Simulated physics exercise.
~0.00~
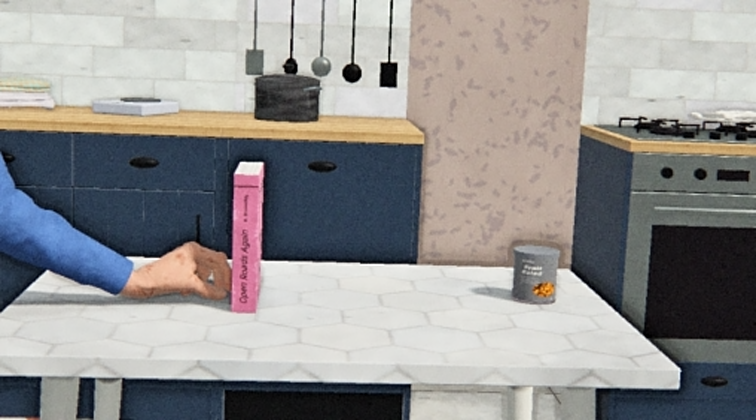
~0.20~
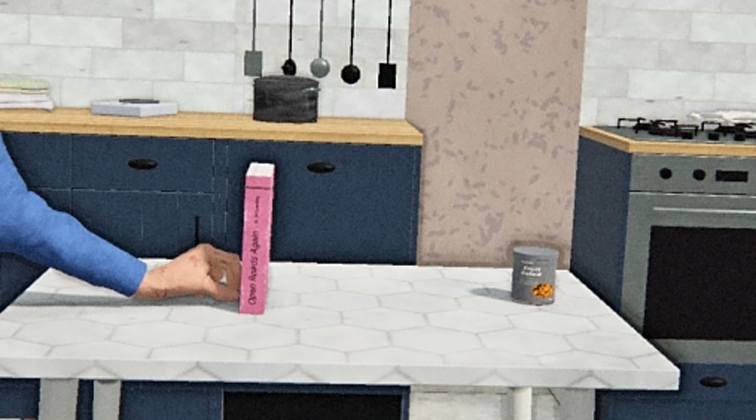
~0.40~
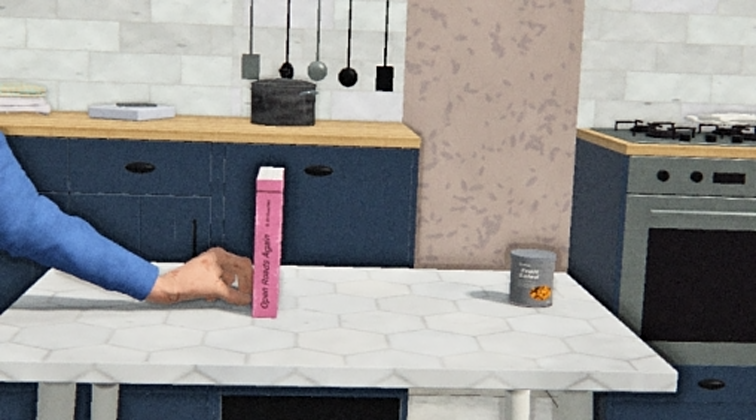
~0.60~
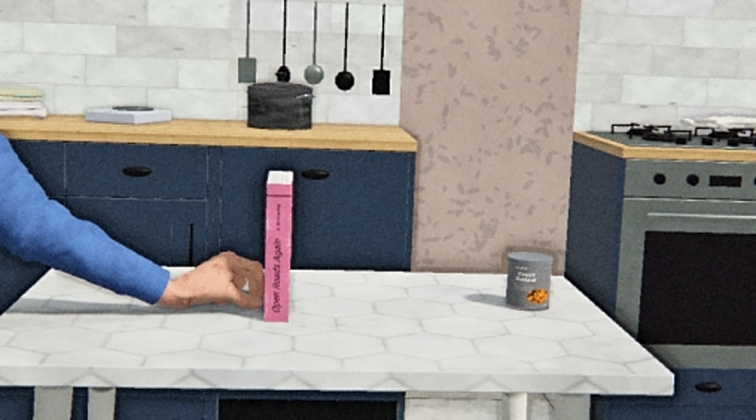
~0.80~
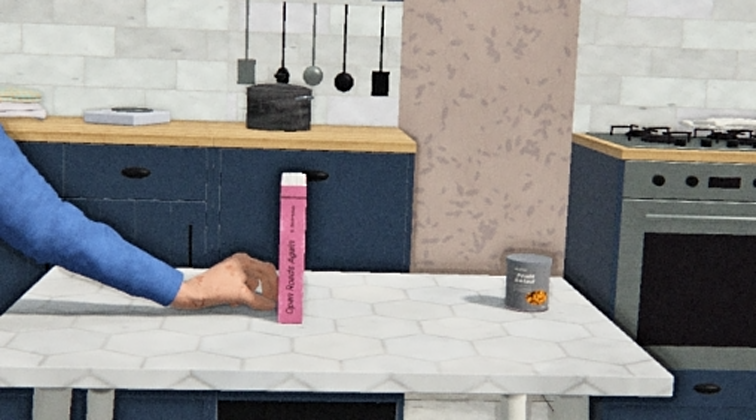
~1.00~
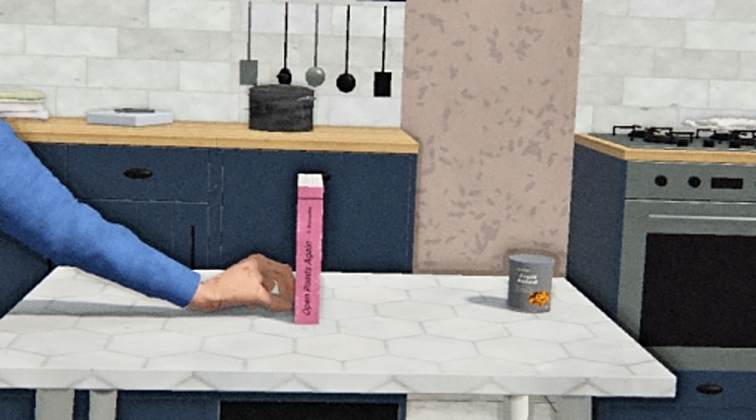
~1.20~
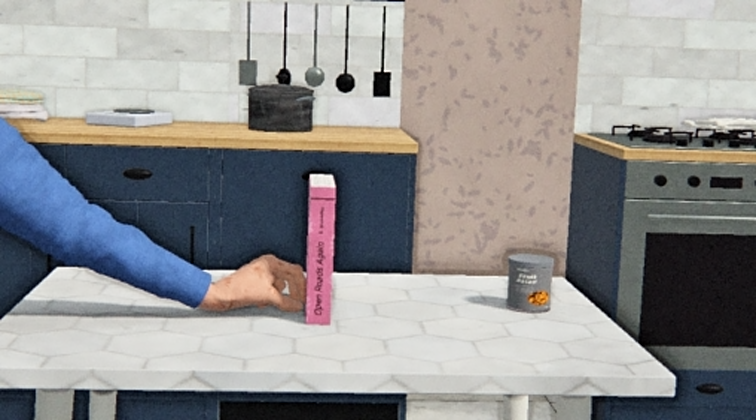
In a kitchen with dark blue cabinets and a white tiled wall, a pink book stands upright on a pale, hexagon-patterned counter, with a small grey tin to its right. A hand in a blue sleeve reaches in from the left and touches the lower part of the book. The hand pushes, and the book slides slowly to the right. It keeps moving steadily as the arm extends further, while the tin stays in its place and the view sways slightly. At the end, the book is still standing upright, closer to the tin, with the hand beside it.
